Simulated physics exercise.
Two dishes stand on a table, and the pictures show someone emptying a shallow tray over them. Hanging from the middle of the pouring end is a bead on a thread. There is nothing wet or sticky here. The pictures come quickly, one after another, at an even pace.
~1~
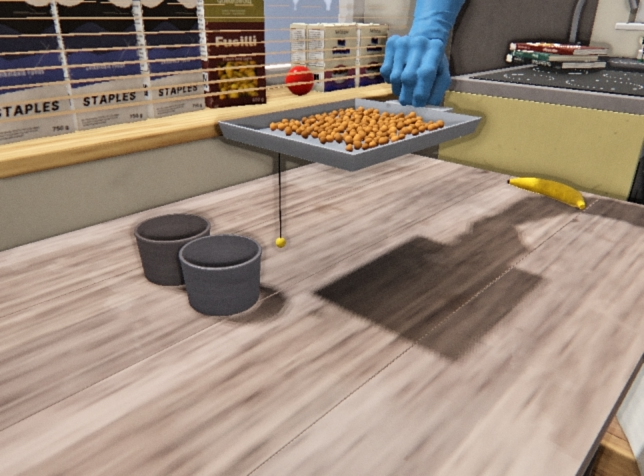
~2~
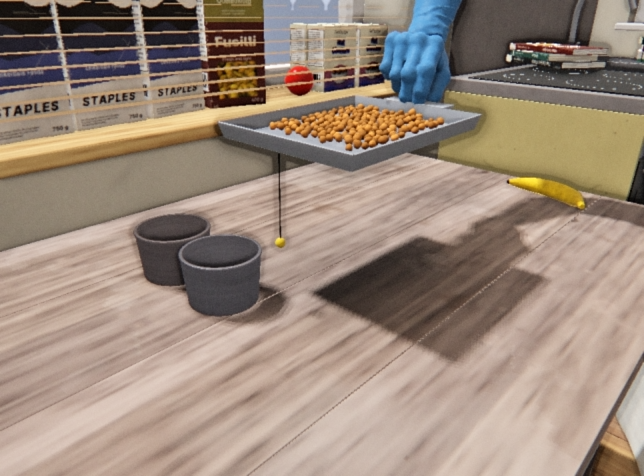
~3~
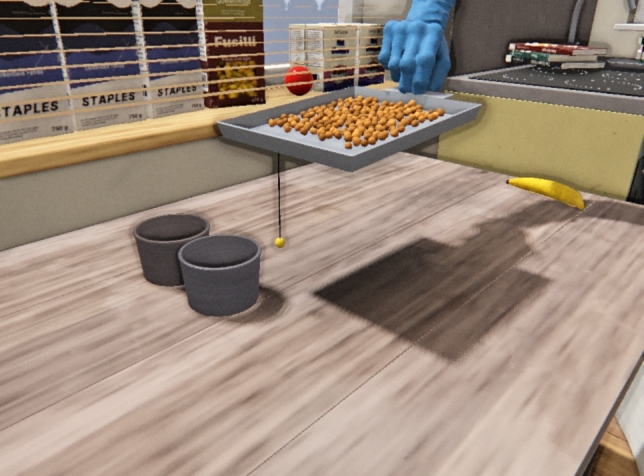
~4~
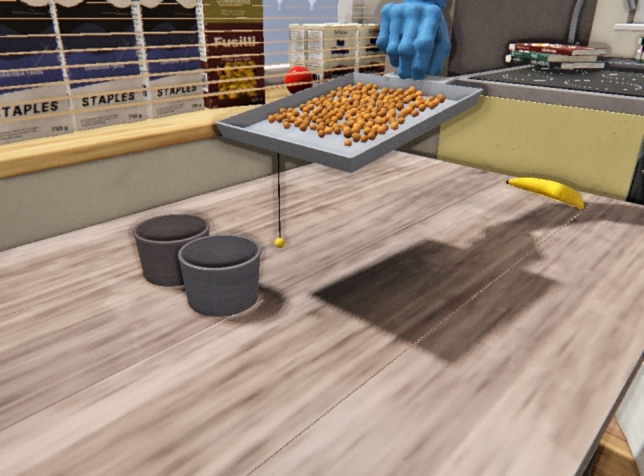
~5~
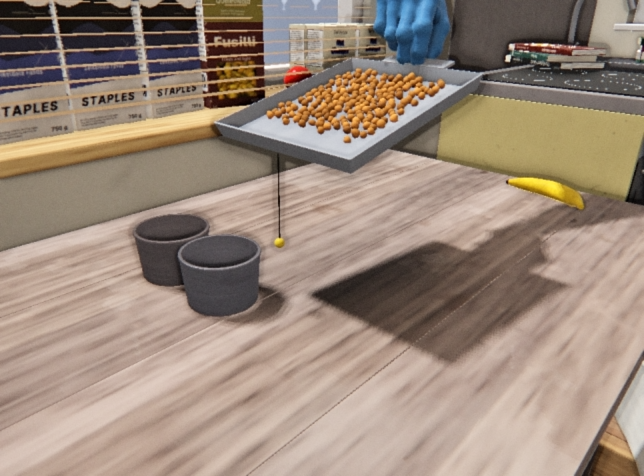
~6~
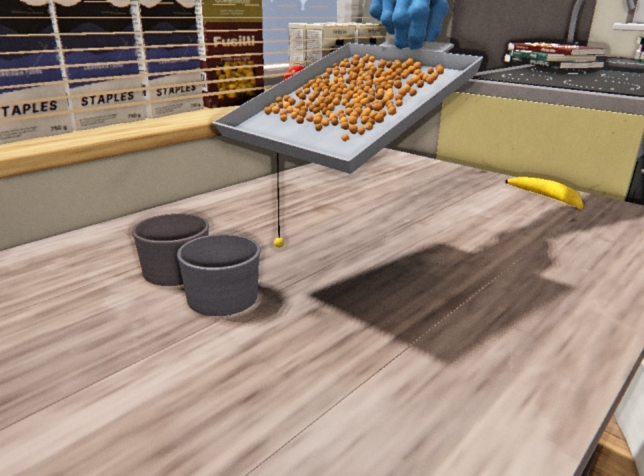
A blue-gloved hand raises the far side of a shallow grey tray of small orange-brown balls, tilting it gradually toward the viewer while its near edge stays almost in place. Seen from slightly above in a kitchen-like room, two dark grey dishes stand at left on a wood-grained table, with a yellow banana at right and boxes behind. The balls shift slightly and spread apart, a yellow bead hangs nearly motionless beneath the tray, and the camera stays still.
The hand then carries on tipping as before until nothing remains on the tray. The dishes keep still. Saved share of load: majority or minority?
So the dishes mostly fail at catching it, really.
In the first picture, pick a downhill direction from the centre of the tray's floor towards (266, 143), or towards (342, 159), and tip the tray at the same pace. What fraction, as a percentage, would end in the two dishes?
I'd say some 70 in a hundred at first, then 0 in a hundred.
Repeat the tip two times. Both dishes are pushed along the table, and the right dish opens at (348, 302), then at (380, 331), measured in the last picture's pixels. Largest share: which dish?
For the first placement, the left-side one; for the second placement, the left-side one.
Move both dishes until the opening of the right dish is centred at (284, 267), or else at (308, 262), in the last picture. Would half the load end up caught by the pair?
Try 1: Not up to half; try 2: Not up to half.
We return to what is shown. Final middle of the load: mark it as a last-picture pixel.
The centre comes to rest close to (255, 336).
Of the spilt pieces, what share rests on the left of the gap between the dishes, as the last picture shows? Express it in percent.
My estimate is some 10 per cent.
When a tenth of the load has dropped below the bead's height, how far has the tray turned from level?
Roughly 80 degrees of tilt.
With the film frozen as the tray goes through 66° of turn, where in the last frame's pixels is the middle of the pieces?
Close to (284, 128).
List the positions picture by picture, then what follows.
The first picture shows corners of the pouring end at (224, 122) and (353, 152), level; middle of the load at (362, 126), roasted chickpeas; left dish at (143, 256); right dish at (190, 283); bead on its thread at (281, 243).
The second picture shows corners of the pouring end at (224, 122) and (352, 153), level; middle of the load at (362, 124).
The third picture shows corners of the pouring end at (223, 122) and (351, 153), tipped barely, level across its low end; middle of the load at (362, 118).
The fourth picture shows corners of the pouring end at (221, 121) and (350, 155), tipped a little, level across its low end; middle of the load at (361, 109).
The fifth picture shows corners of the pouring end at (220, 121) and (349, 156), tipped a little, level across its low end; middle of the load at (360, 99).
The sixth picture shows corners of the pouring end at (219, 121) and (348, 157), tipped clearly, level across its low end; middle of the load at (358, 90); left dish at (142, 256); right dish at (188, 283).
Soon after the last picture, tray tipped steeply; nearly all on the tray; a stray few outside both; a small part in the air.
A little later, tray tipped past a quarter turn; about a quarter on the tray; a small part in the right dish; about a quarter outside both; about half in the air.
Later still, tray tipped past a quarter turn; about a quarter in the right dish; most outside both.
At rest, tray tipped past a quarter turn; about a quarter in the right dish; none in the left dish; most outside both.
